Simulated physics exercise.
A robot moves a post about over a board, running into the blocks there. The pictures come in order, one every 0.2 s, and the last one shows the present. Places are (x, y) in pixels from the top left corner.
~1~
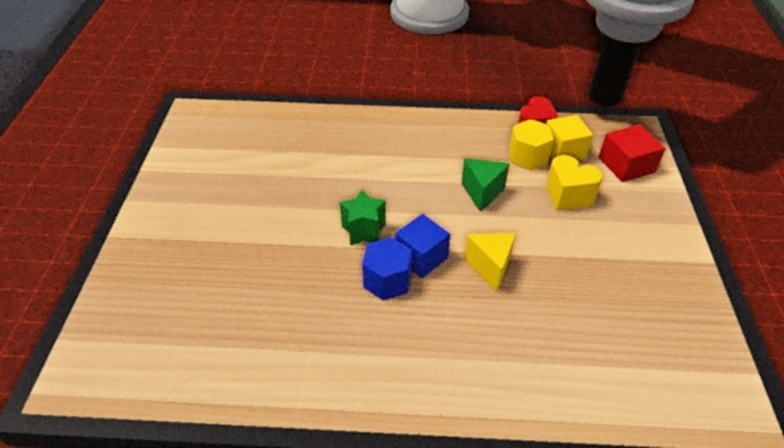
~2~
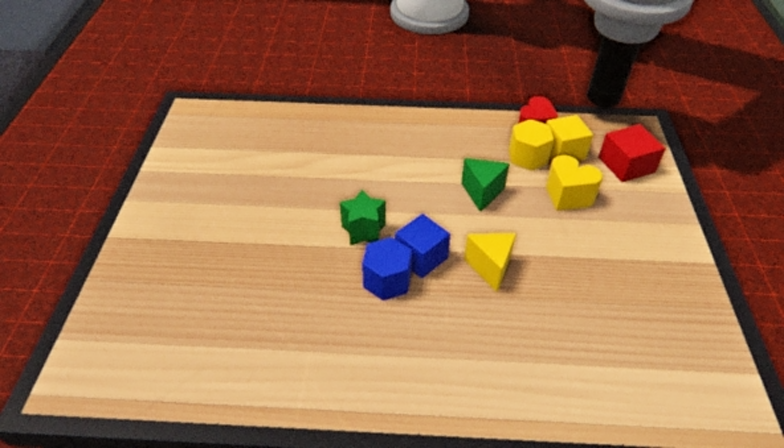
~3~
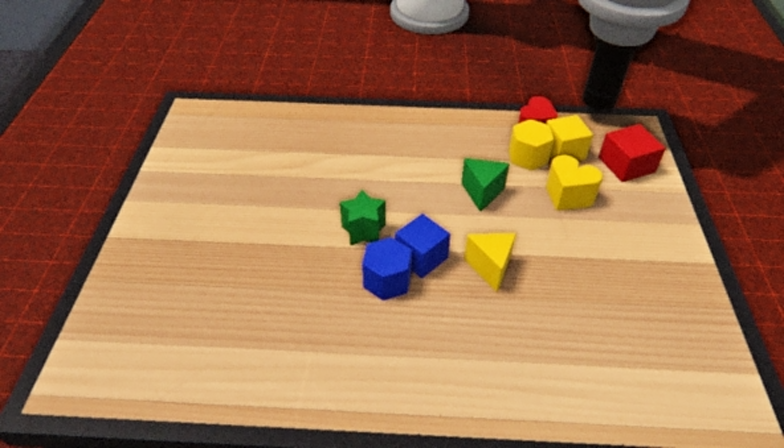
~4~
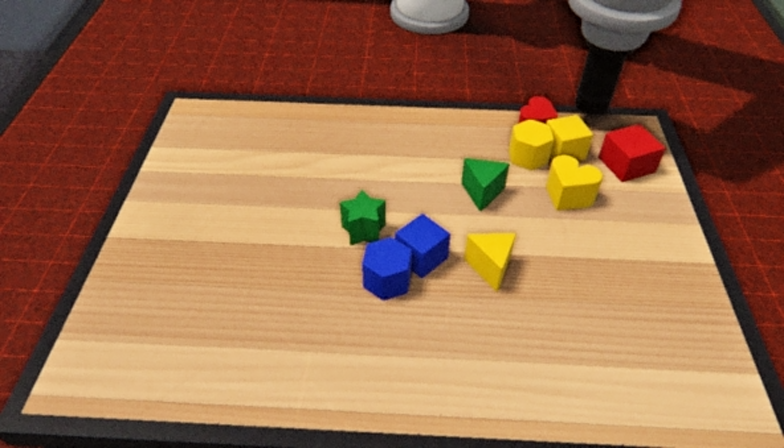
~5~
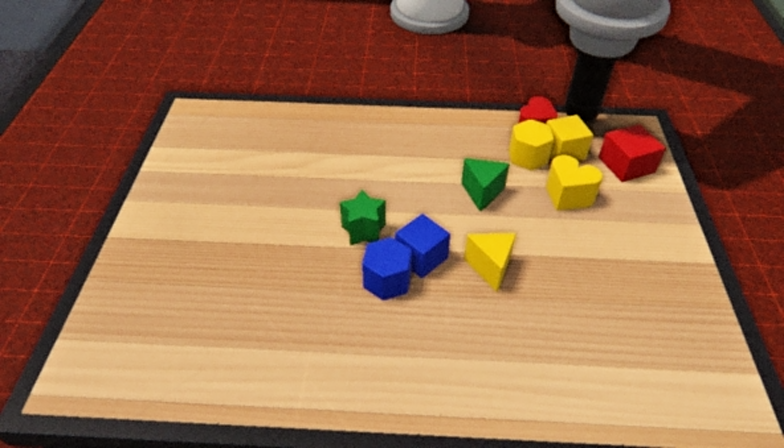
The clip shows colored blocks on a wooden board as a dark post hanging from a robot arm shifts slightly left along the far edge, drawing near a yellow square block, while all the blocks stay still.
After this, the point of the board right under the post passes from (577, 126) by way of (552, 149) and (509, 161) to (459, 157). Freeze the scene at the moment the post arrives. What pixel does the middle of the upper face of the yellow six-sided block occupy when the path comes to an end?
Located at (447, 155).
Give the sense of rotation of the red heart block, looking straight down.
It turns clockwise.
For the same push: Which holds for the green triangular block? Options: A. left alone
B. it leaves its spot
Option B.
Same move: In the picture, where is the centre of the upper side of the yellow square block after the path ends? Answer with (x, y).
If I read the scene right, the answer is (557, 155).
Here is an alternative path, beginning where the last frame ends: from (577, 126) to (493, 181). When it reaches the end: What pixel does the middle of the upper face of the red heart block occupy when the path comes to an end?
(517, 110)
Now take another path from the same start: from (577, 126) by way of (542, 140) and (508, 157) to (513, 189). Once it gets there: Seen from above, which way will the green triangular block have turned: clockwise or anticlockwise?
Viewed from above, clockwise.
What follows on the original path. One third of the way, post (555, 136); yellow six-sided block (525, 136); red heart block (530, 111), turned 45° clockwise; yellow square block (567, 148), turned 20° clockwise.
Two thirds of the way, post (511, 147); green triangular block (482, 173); yellow six-sided block (480, 149); red heart block (525, 110), turned 65° clockwise; yellow square block (557, 155).
At the end, post (460, 143); green triangular block (479, 175), turned 20° anticlockwise; yellow six-sided block (447, 155), turned 65° anticlockwise; red heart block (525, 110), turned 65° clockwise; yellow square block (557, 155).
